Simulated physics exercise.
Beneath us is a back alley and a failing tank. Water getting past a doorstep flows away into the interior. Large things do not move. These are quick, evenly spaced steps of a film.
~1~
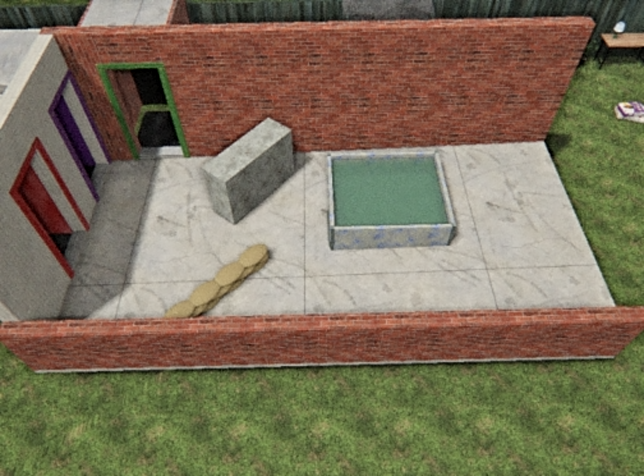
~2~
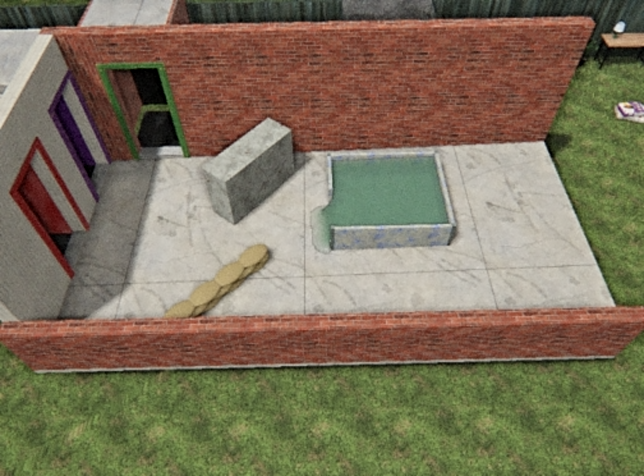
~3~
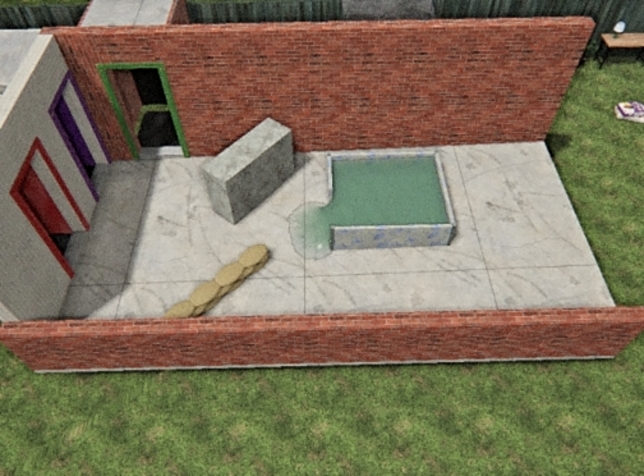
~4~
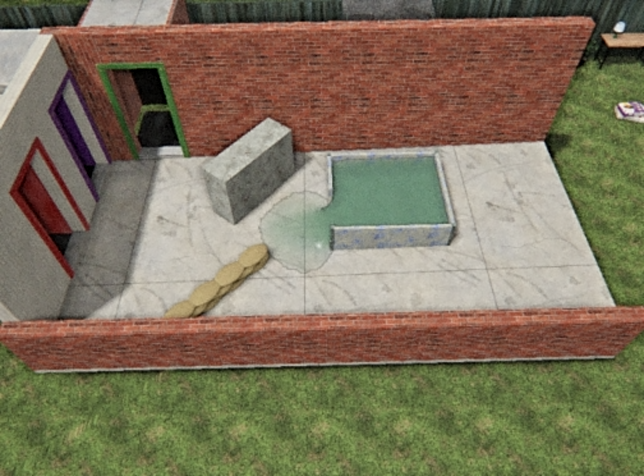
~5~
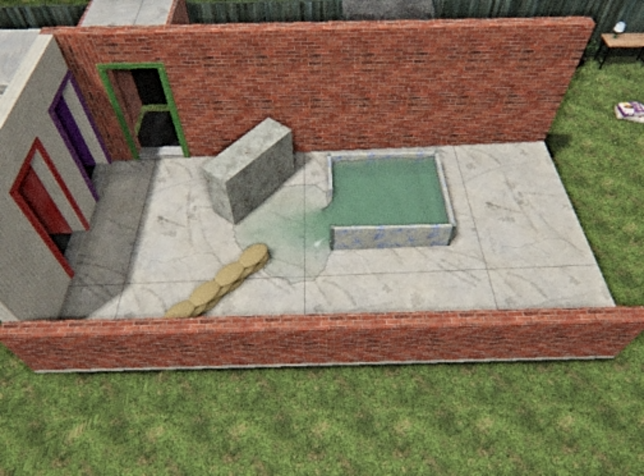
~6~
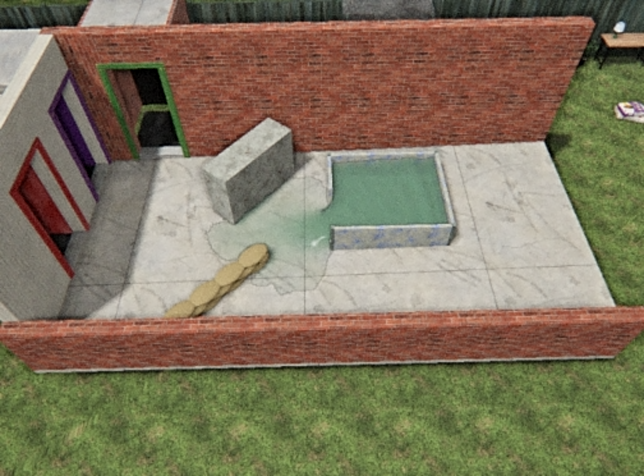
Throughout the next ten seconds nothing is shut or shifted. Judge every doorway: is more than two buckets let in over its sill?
In order: The green door keeps to the limit; the purple door goes over the limit; the red door goes over the limit.
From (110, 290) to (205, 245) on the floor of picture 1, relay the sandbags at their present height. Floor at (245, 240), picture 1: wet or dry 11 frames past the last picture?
At that place: Covered.
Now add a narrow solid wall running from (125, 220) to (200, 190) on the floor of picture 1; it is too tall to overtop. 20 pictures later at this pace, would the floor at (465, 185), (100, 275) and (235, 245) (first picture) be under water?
Reading the points as listed, I get left untouched, then deluged, then deluged.
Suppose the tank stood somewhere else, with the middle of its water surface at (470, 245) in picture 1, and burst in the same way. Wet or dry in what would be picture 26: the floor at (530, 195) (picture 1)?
Outcome at that point: Left alone.
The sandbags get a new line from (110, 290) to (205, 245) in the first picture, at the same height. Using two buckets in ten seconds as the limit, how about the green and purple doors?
The green door ends up above, while the purple door ends up above.
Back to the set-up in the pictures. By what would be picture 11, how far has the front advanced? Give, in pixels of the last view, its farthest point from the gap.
The farthest wet point should be near (111, 252).
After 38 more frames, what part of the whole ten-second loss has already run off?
It would be around 55 %.
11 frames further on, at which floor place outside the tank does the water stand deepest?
I'd say near (265, 254).
A moment on, water covers 20 % of the floor; the green door not reached, the purple door not reached, the red door not reached.
Next, water covers 30 % of the floor; the green door not reached, the purple door not reached, the red door under two buckets in.
Then, water covers 45 % of the floor; the green door not reached, the purple door wet at the sill, nothing in, the red door over two buckets in.
Later, water covers 60 % of the floor; the green door wet at the sill, nothing in, the purple door under two buckets in, the red door far over two buckets in.
In the end, water covers 65 % of the floor; the green door wet at the sill, nothing in, the purple door over two buckets in, the red door far over two buckets in.
